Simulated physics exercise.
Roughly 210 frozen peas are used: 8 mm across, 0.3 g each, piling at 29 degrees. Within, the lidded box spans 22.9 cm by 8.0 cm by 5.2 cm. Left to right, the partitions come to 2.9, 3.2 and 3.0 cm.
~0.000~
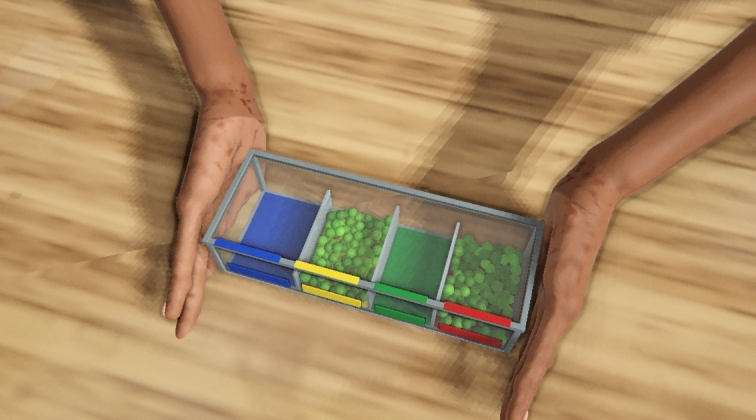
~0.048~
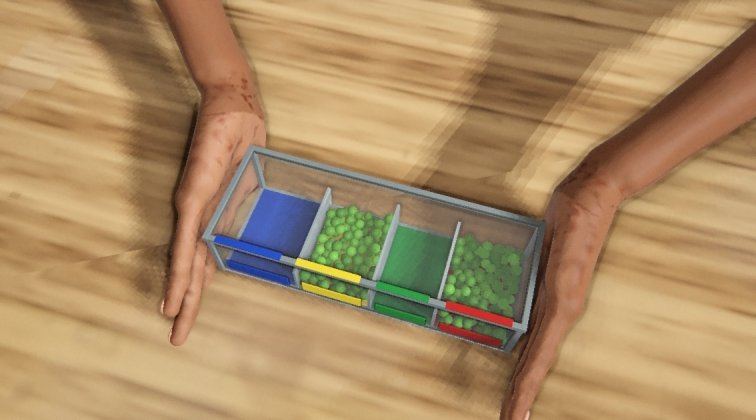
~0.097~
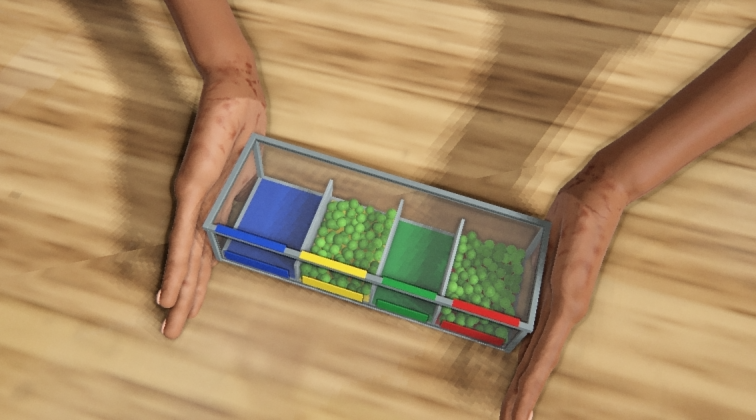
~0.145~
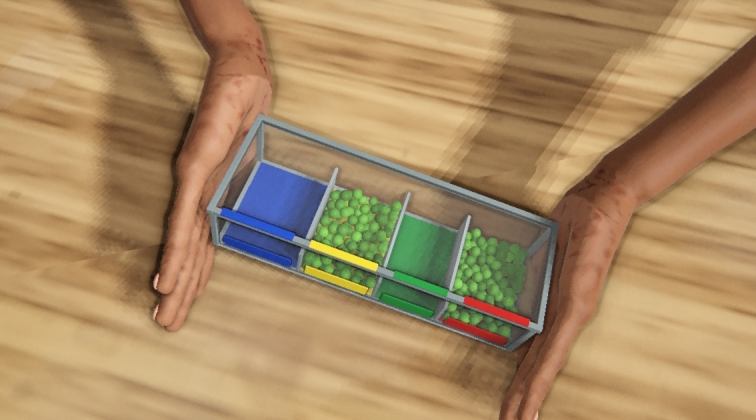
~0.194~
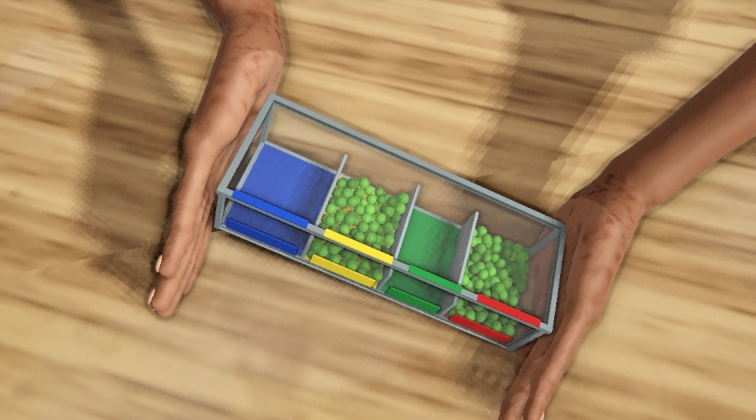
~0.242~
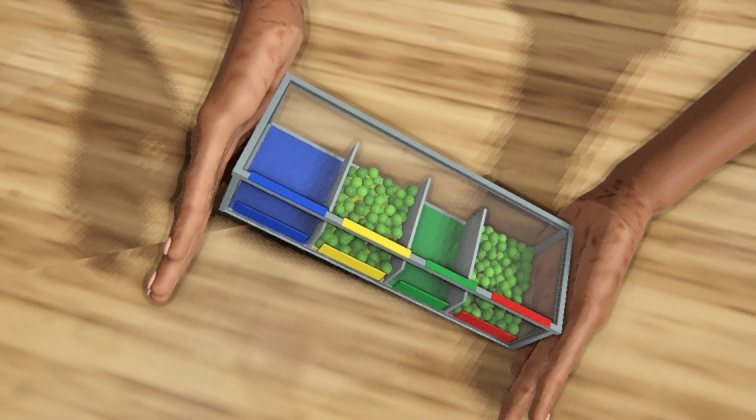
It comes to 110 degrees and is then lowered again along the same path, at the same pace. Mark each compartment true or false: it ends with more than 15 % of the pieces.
Red: True, blue: False, green: False, yellow: False.
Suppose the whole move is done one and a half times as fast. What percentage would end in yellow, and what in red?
Final split: Yellow = 0 %, red = 95 %.
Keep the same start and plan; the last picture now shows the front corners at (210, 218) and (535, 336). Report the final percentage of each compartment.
Final shares, in per cent - red: 85, blue: 0, green: 10, yellow: 5.
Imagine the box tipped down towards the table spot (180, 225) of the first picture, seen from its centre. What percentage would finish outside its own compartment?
Near 100 percent, give or take.
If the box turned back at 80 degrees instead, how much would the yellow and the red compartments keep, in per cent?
Shares: Yellow 30, red 65, per cent.
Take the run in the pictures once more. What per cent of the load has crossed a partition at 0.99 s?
Roughly 20 percent.
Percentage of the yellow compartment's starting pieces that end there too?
0 %.
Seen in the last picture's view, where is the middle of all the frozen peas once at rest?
In the last view, approximately (493, 278).
After 0.99 s, tilt 109 degrees; red 60 %, green 15 %, yellow 25 %.
After 1.49 s, tilt 47 degrees; red 95 %.
After 2.06 s, tilt 0 degrees; red 95 %.
By 2.6 s all is still; red 95 %, blue 0 %, green 0 %, yellow 0 %.
